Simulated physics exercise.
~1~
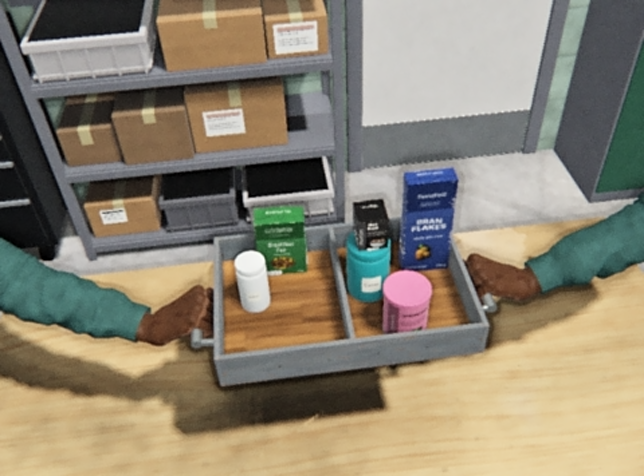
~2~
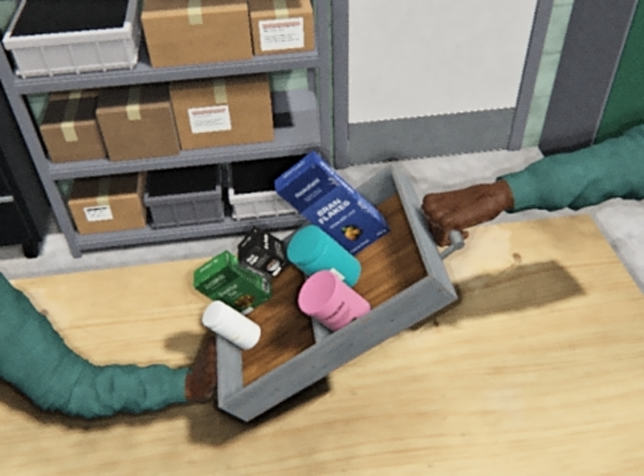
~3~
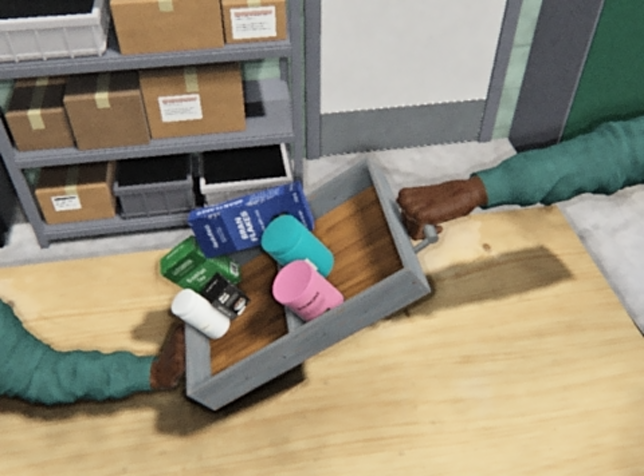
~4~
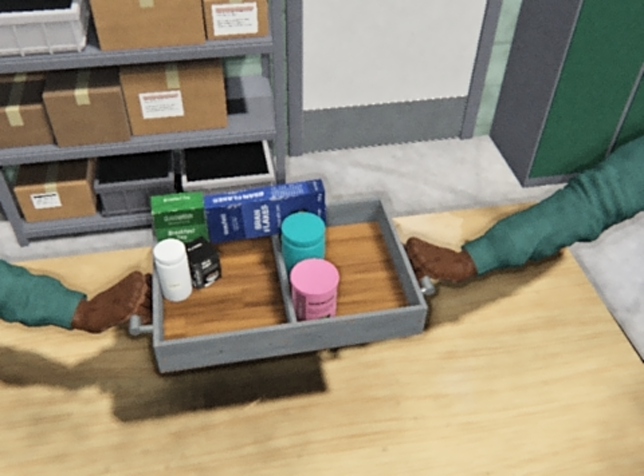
In this clip, two hands tip a divided crate of packets, a black carton, a turquoise jar, a pink tin and a white shaker steeply down to the left, then level it, leaving the blue packet on its side and the other items upright.
